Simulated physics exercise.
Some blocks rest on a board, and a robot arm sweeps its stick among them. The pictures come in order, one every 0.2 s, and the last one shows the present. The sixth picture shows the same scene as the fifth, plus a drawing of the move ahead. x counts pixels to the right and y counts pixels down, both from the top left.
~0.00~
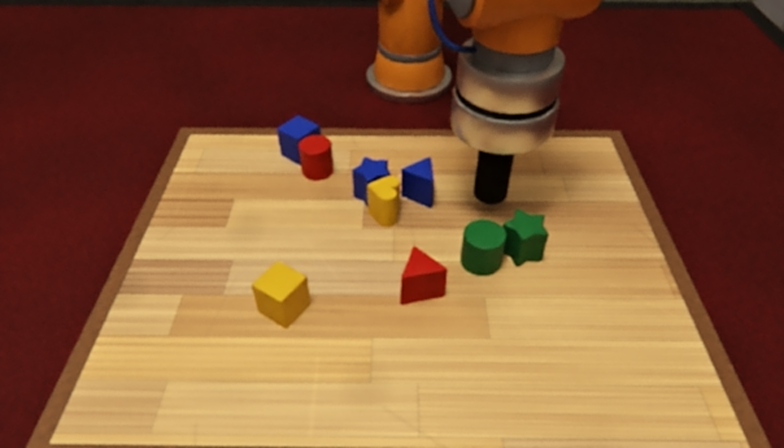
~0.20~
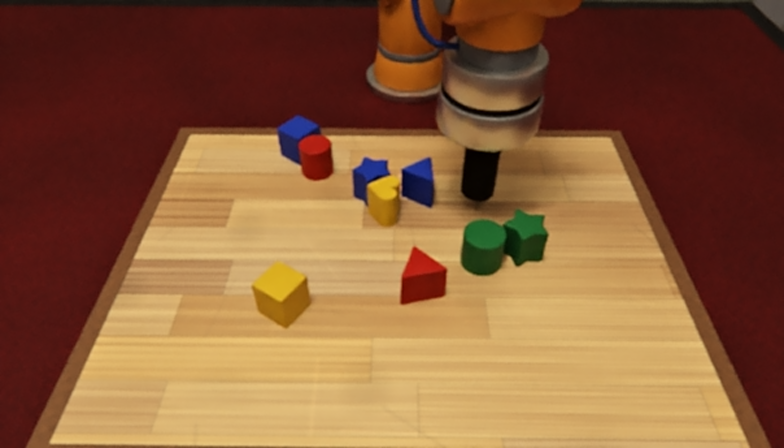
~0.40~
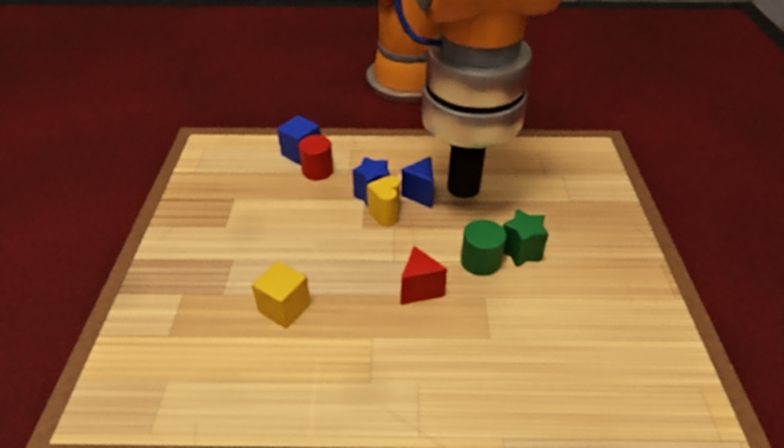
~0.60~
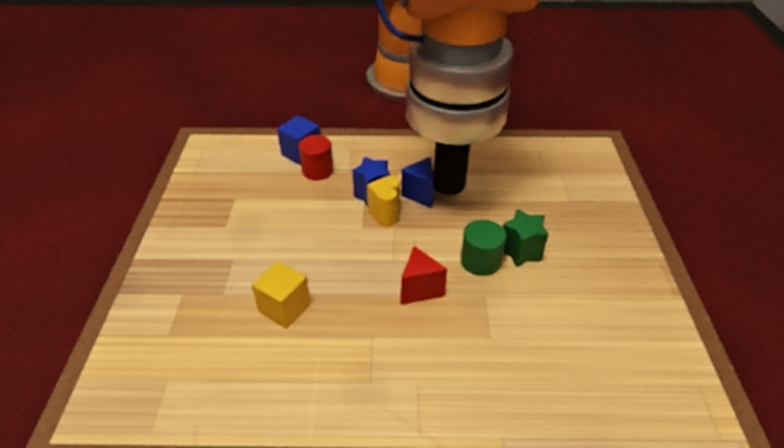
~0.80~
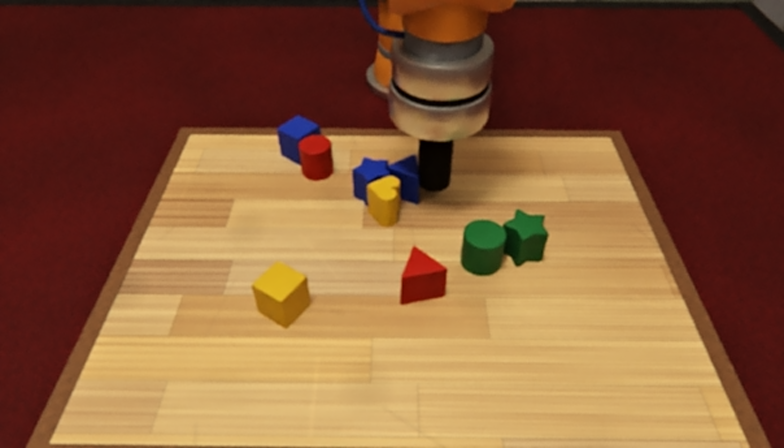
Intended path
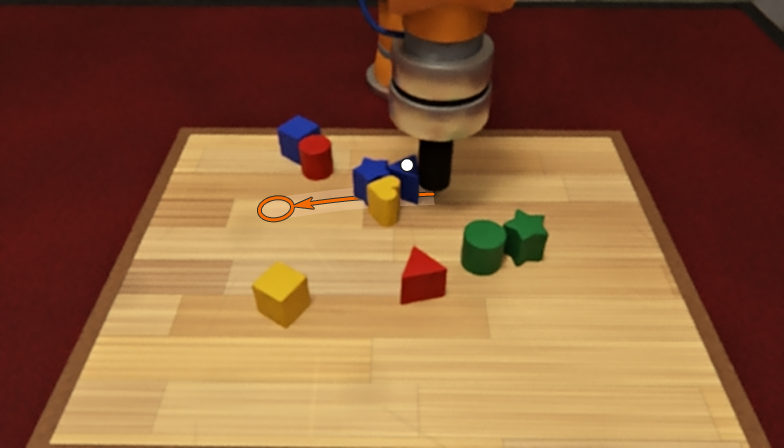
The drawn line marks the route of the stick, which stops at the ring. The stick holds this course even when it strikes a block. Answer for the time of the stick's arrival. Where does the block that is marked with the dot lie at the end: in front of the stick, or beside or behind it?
My answer is that the block that is marked with the dot has slipped off.
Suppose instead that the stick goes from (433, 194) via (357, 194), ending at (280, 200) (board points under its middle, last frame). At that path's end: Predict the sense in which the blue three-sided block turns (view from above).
It twists clockwise.
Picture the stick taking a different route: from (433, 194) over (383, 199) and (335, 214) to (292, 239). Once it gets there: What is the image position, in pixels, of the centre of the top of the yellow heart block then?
In the picture, that point is around (357, 199).
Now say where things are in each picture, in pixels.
Lower end of the stick (490, 194), tops of blocks, red cylinder (315, 144), blue star (372, 167), yellow heart block (385, 186), blue three-sided block (422, 168), in the first frame.
Stick (477, 191), blocks as before, in the second frame.
Stick (464, 188), blocks as before, in the third frame.
Stick (449, 185), blocks as before, in the fourth frame.
Stick (434, 181), red cylinder (315, 144), blue star (372, 167), yellow heart block (385, 186), blue three-sided block (407, 165), in the fifth frame.
The drawn path runs from (433, 194) via (355, 198), ending at (276, 209); the dot is on the blue three-sided block.
The first path, step by step. One third of the way, stick (381, 184); blue star (326, 169), turned 25° anticlockwise; yellow heart block (373, 190), turned 55° anticlockwise; blue three-sided block (355, 163), turned 25° clockwise.
Two thirds of the way, stick (328, 188); blue star (275, 171), turned 30° anticlockwise; yellow heart block (368, 191), turned 85° anticlockwise; blue three-sided block (305, 164), turned 35° clockwise.
At the end, stick (274, 196); red cylinder not moved; blue star (246, 168), turned 40° anticlockwise; yellow heart block (368, 191), turned 85° anticlockwise; blue three-sided block (285, 161), turned 75° clockwise.
